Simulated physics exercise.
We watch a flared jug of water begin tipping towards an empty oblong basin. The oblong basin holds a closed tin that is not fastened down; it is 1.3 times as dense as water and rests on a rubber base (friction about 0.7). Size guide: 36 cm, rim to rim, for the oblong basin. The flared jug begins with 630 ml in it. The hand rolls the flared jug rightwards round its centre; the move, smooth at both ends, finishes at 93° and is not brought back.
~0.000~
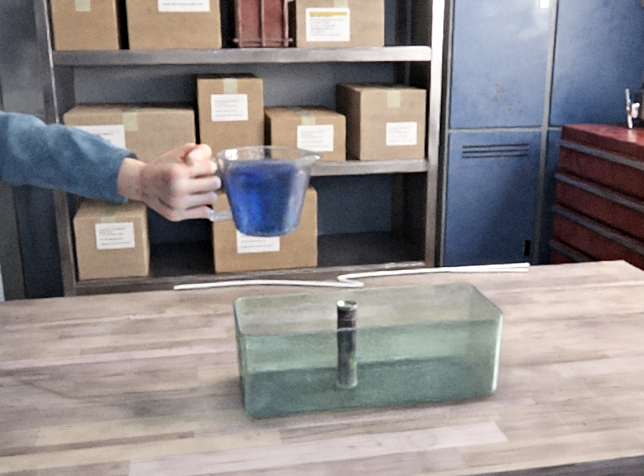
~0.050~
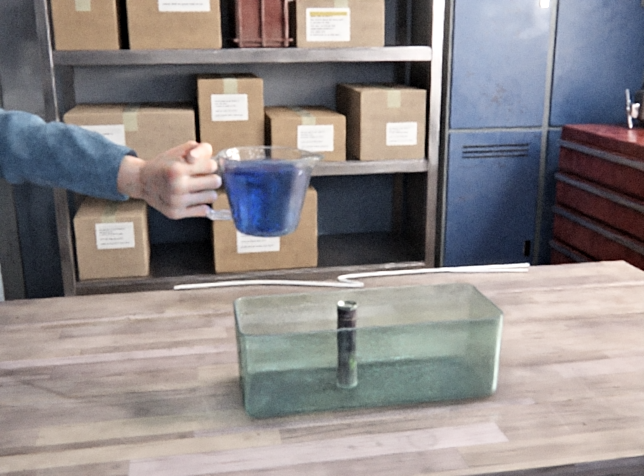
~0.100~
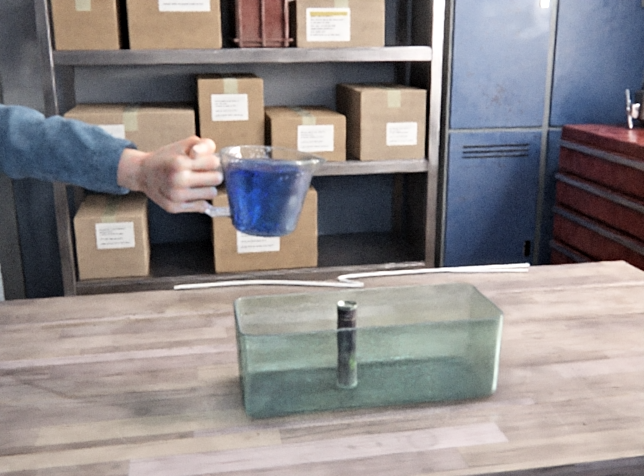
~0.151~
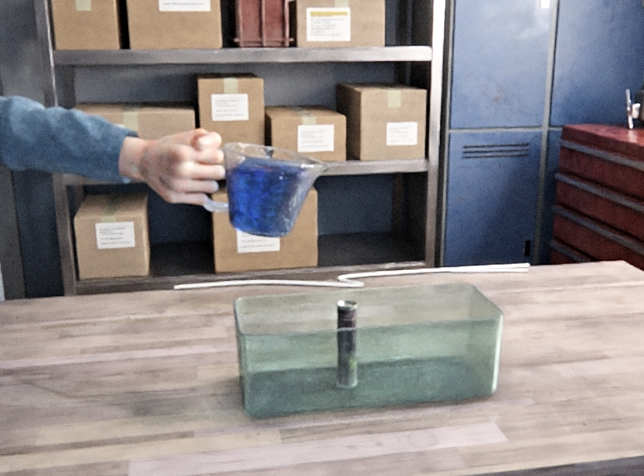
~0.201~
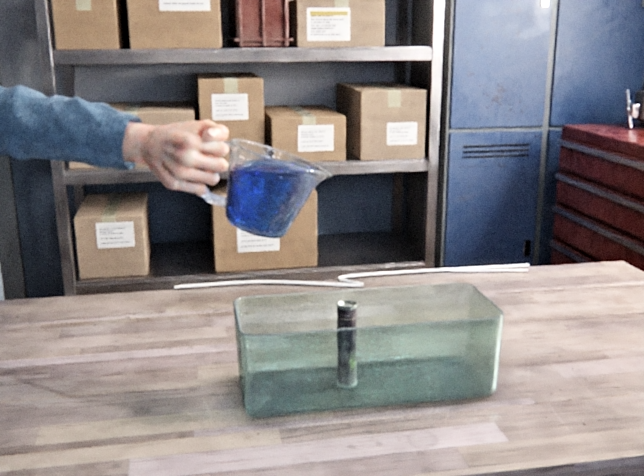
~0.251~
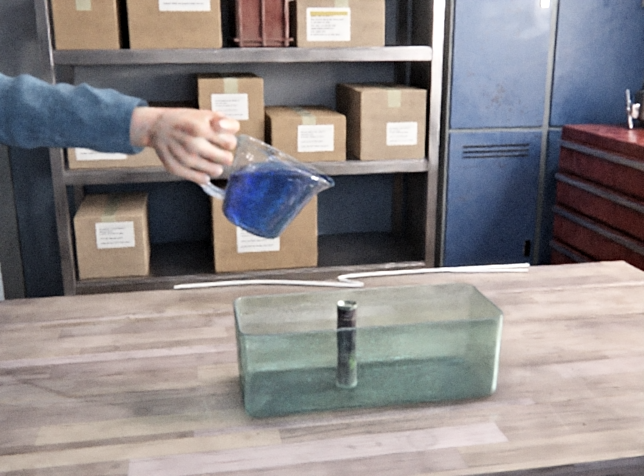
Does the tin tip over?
It survives.
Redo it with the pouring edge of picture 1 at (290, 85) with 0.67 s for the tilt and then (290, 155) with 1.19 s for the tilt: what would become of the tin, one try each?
In the first try it comes down; in the second it comes down.
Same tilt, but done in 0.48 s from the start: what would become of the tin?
Outcome - the tin remains standing.
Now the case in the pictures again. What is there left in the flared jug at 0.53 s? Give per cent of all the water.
46 %.
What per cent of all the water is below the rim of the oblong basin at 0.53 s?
Close to 18 in a hundred.
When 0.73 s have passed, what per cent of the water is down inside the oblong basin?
72 per cent, give or take a little.
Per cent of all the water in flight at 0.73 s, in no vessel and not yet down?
About 18 percent.
Then, 0.53 s in, the tilt is 83° and 46 per cent is still to pour; the tin stands where it began.
Then, 0.73 s in, the tilt is 93° and 10 per cent is still to pour; the tin stands where it began.
Then, 0.94 s in, the tilt is 93° and 1 per cent is still to pour; the tin stands where it began.
Then, 1.17 s in, the tilt is 93° and 0 per cent is still to pour; the tin stands where it began.
Finally, the tin stands where it began.
